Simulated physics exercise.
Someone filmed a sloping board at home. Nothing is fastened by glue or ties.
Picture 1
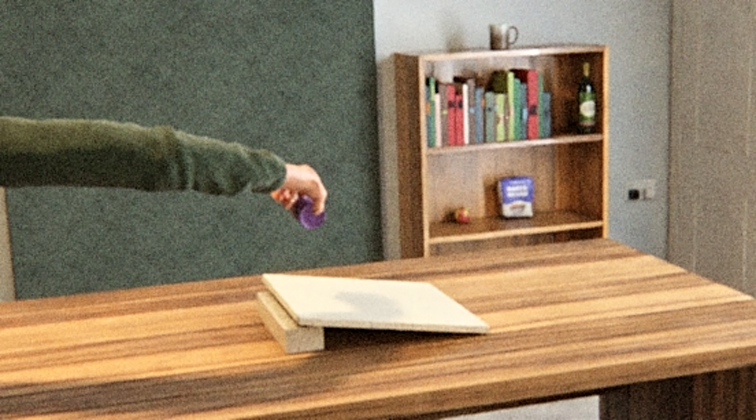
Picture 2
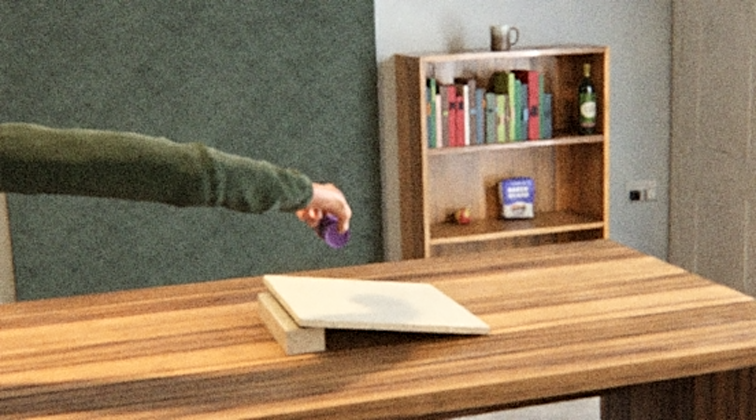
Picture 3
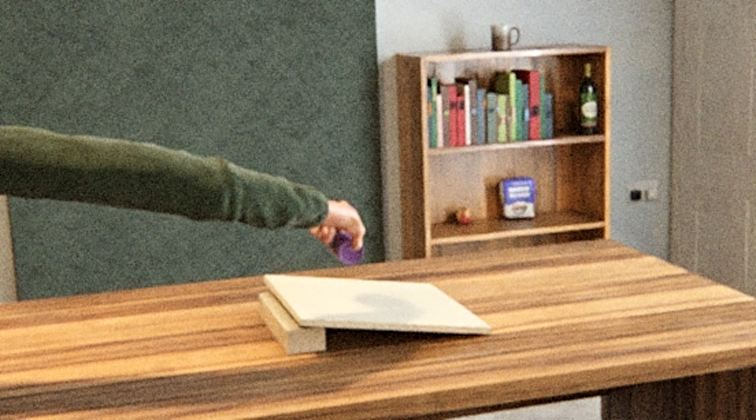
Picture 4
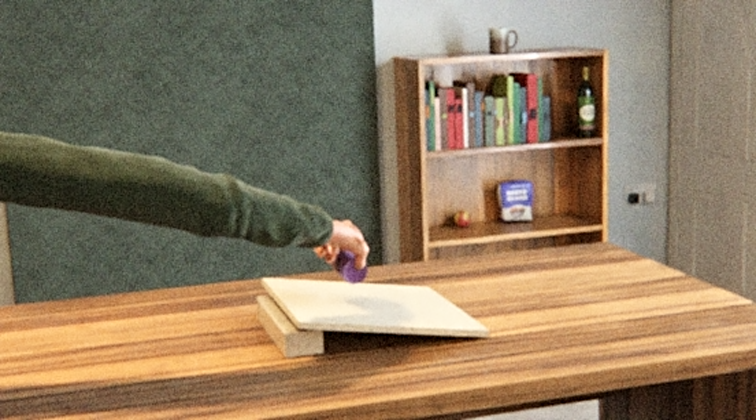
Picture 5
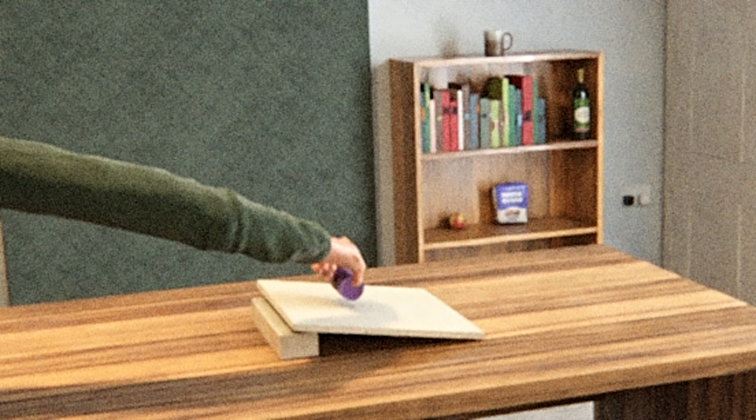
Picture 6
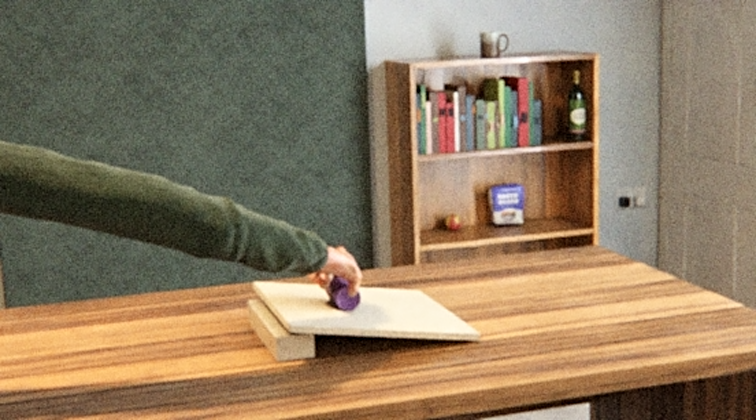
A hand in a dark green sleeve lowering a small purple shaker onto a pale sloping board on a striped wooden table.
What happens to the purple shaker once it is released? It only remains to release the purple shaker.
The object will give way to the slope.
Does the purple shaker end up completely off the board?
Off the top.
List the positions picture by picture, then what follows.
On its way; purple shaker (307, 212), in the first frame.
On its way; purple shaker (331, 230), in the second frame.
On its way; purple shaker (345, 247), in the third frame.
On its way; purple shaker (349, 266), in the fourth frame.
On its way; purple shaker (346, 283), in the fifth frame.
Set down, still held; purple shaker (343, 293), in the sixth frame.
Then, 1.10 s past the last view, purple shaker now off the board.
Then, 2.10 s past the last view, things are still on the move.
Finally, off the board, purple shaker. The purple shaker goes downhill.
